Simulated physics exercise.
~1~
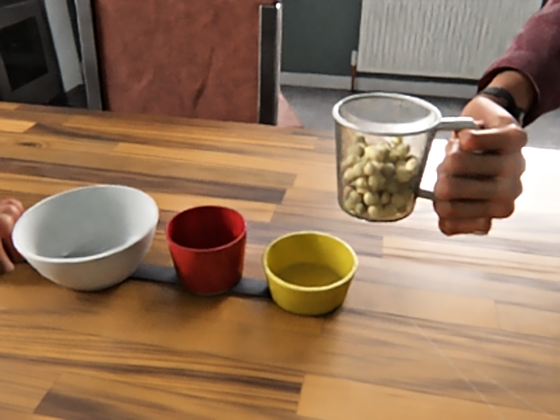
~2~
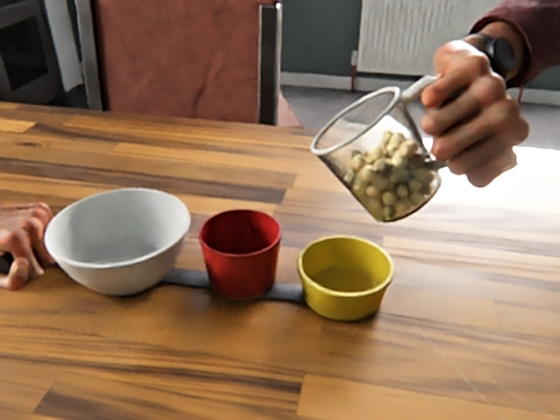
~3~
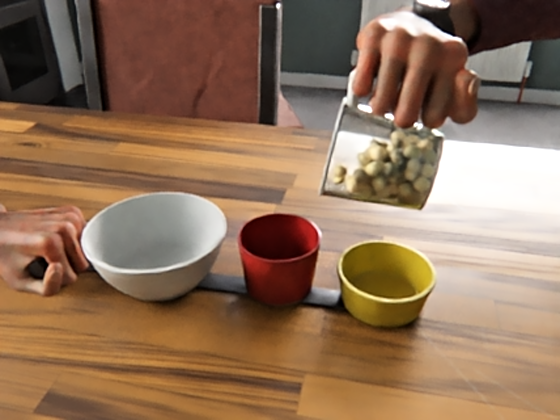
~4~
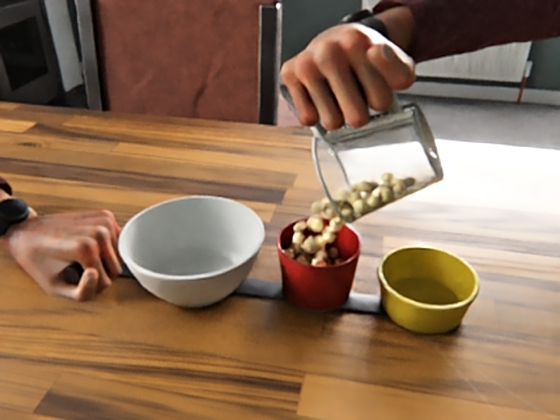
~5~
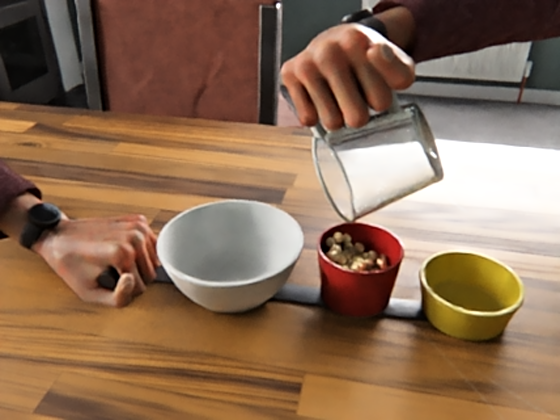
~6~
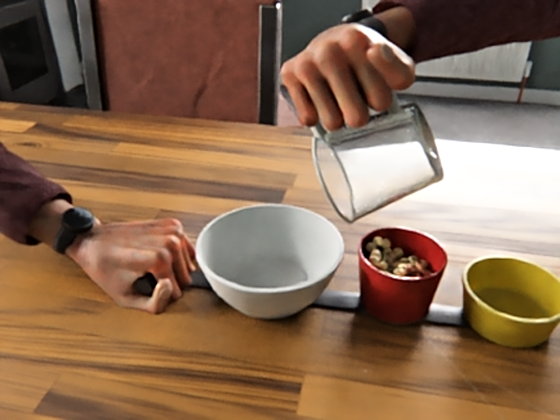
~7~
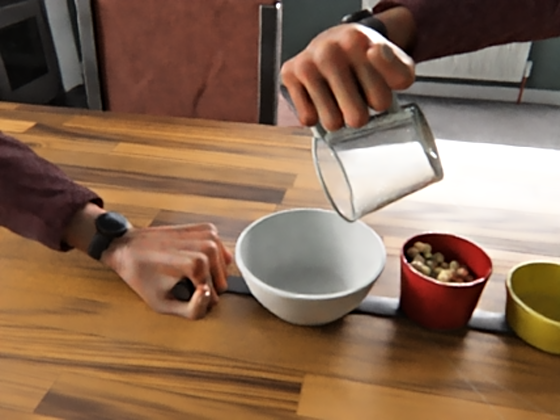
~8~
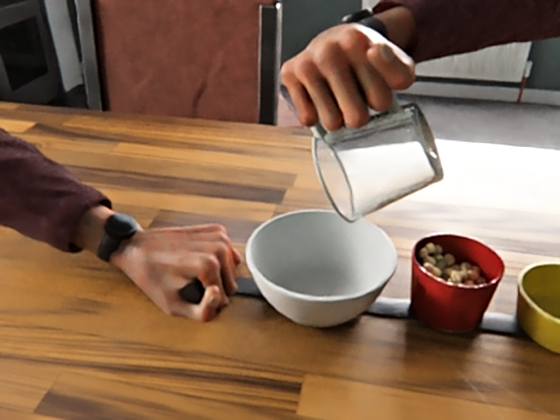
Joined white, red and yellow dishes sliding right, pulled by one hand, as another tips macadamia nuts from a clear cup into the red dish.
